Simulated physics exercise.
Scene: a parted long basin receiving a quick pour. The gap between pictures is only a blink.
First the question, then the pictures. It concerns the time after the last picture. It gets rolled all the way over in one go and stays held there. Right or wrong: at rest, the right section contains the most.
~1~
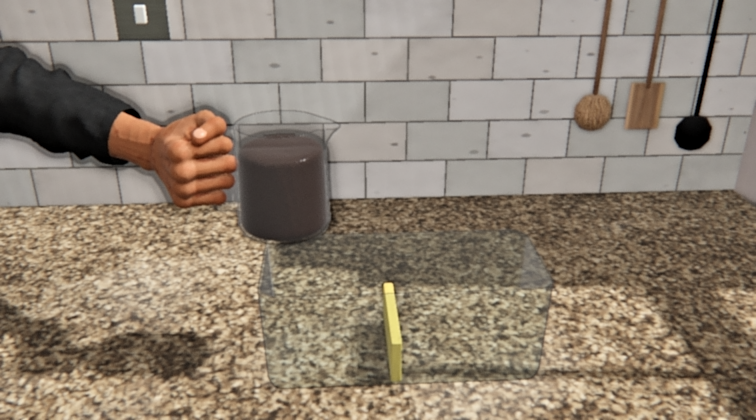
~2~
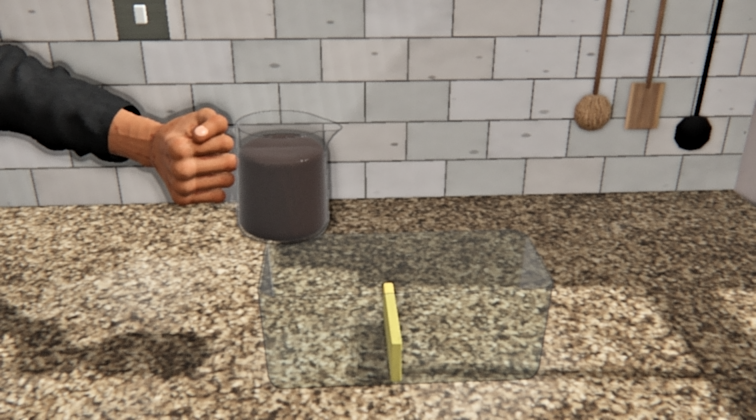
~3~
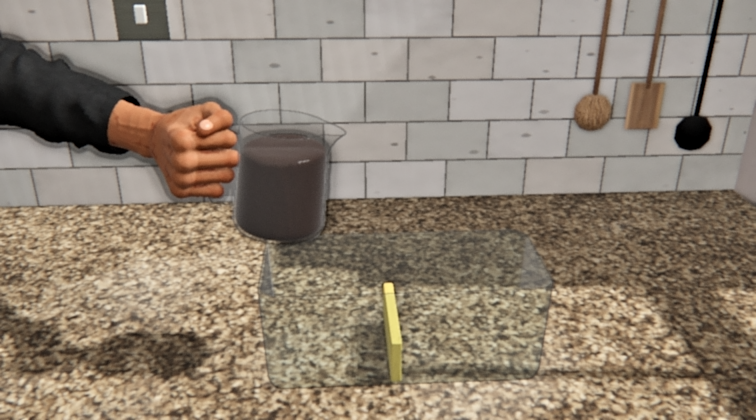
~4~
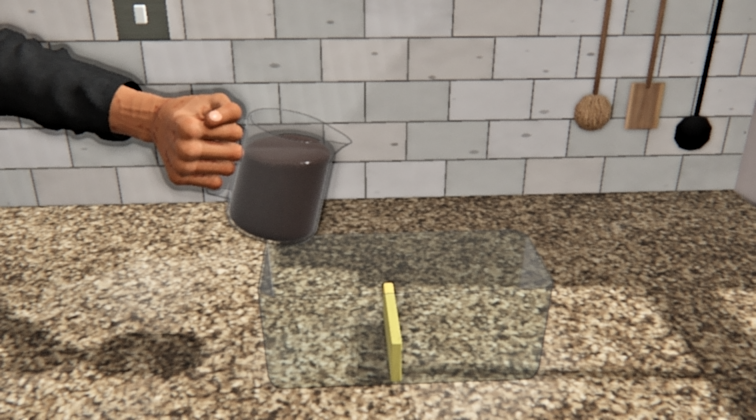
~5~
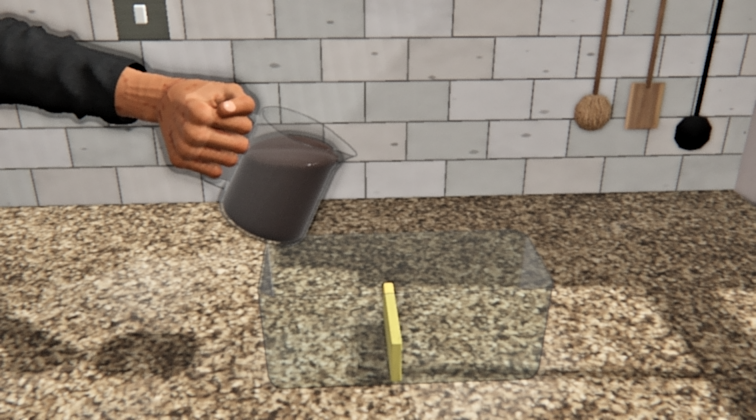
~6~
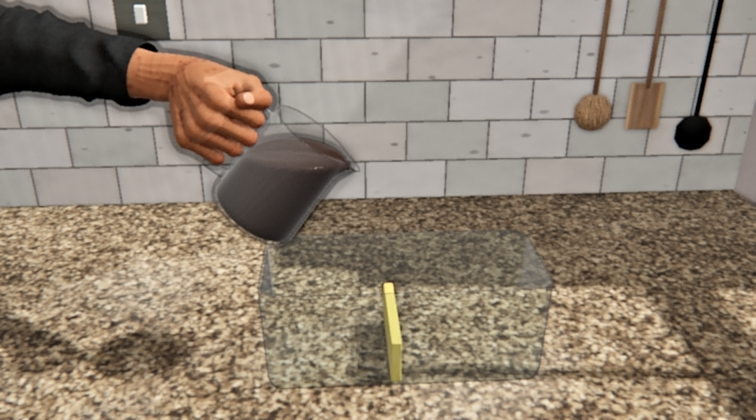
Wrong.
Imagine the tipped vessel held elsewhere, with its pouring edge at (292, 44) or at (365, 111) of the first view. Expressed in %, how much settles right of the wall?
Close to 5 in a hundred, and close to 80 in a hundred.
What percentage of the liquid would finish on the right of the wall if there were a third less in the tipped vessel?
The share comes to some 5 parts in a hundred.
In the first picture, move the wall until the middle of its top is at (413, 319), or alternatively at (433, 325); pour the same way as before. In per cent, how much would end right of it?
In order, 5 and 10 in a hundred.
A moment on, the tilt is 109° and 56 per cent is still to pour, 10 is left of the wall and 11 right of it.
Next, the tilt is 118° and 10 per cent is still to pour, 58 is left of the wall and 25 right of it.
Then the tilt is 118° and 0 per cent is still to pour, 71 is left of the wall and 26 right of it.
Later the tilt is 118° and 0 per cent is still to pour, 72 is left of the wall and 27 right of it.
At rest 72 per cent lies left of the wall, 26 right of it and 2 outside.
